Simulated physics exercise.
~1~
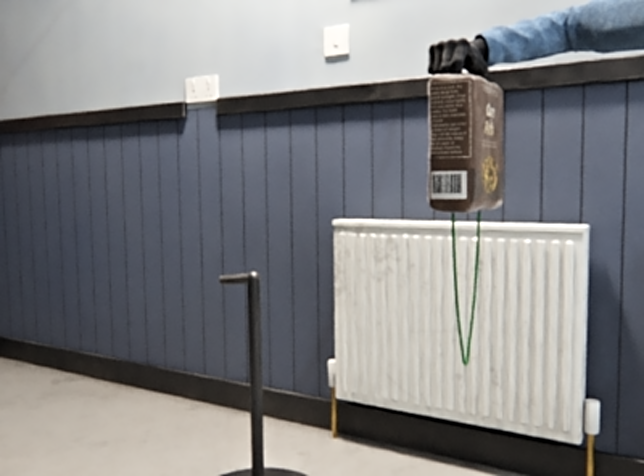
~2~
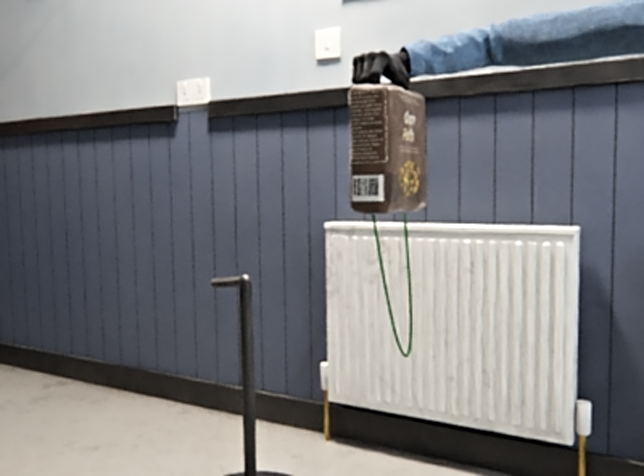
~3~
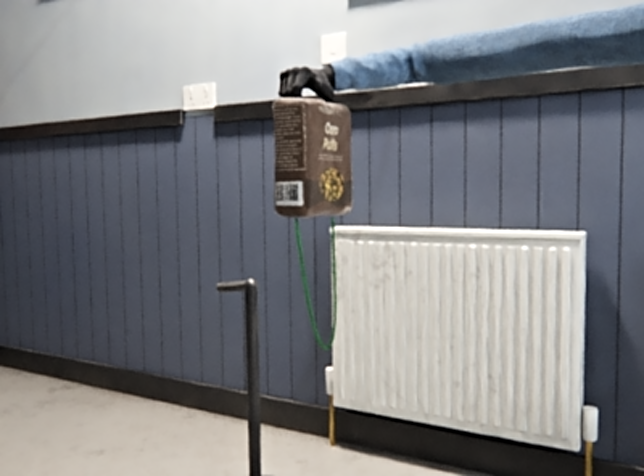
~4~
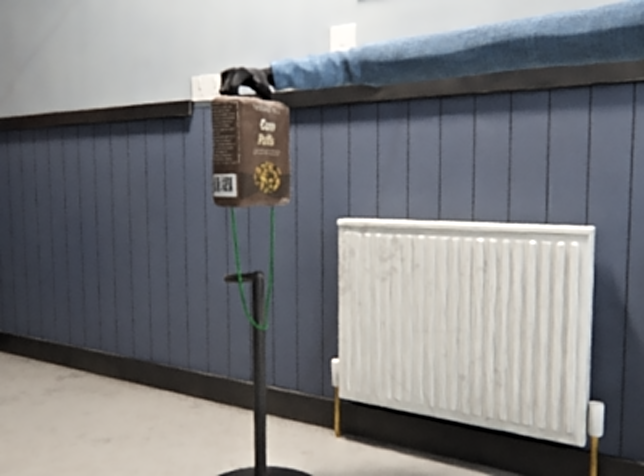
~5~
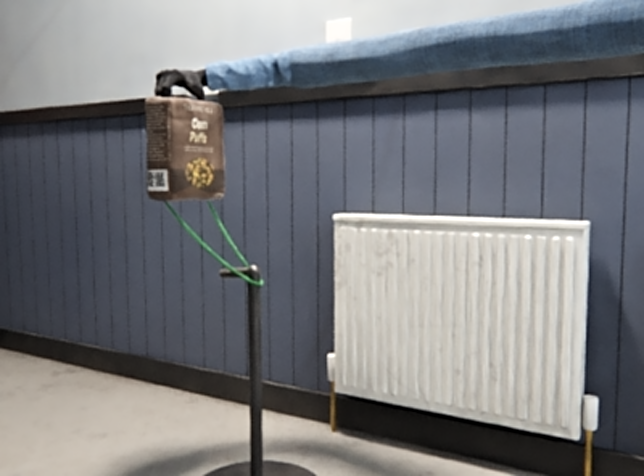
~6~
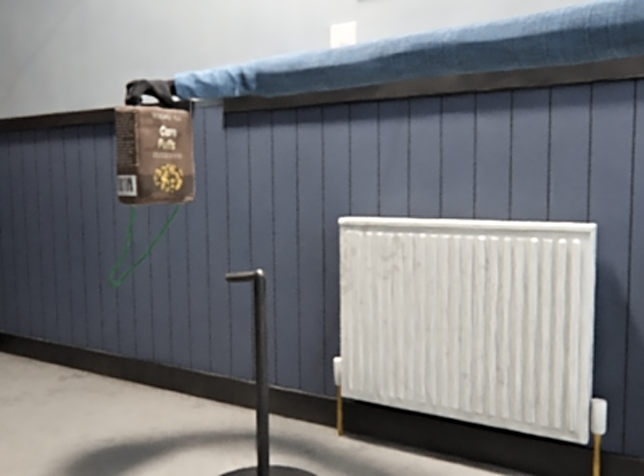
In a room with dark blue panelling and a white radiator, a gloved hand carried a brown bag leftward over a black post, its dangling green loop briefly catching against the hook before slipping free, and the bag ended up left of the post.
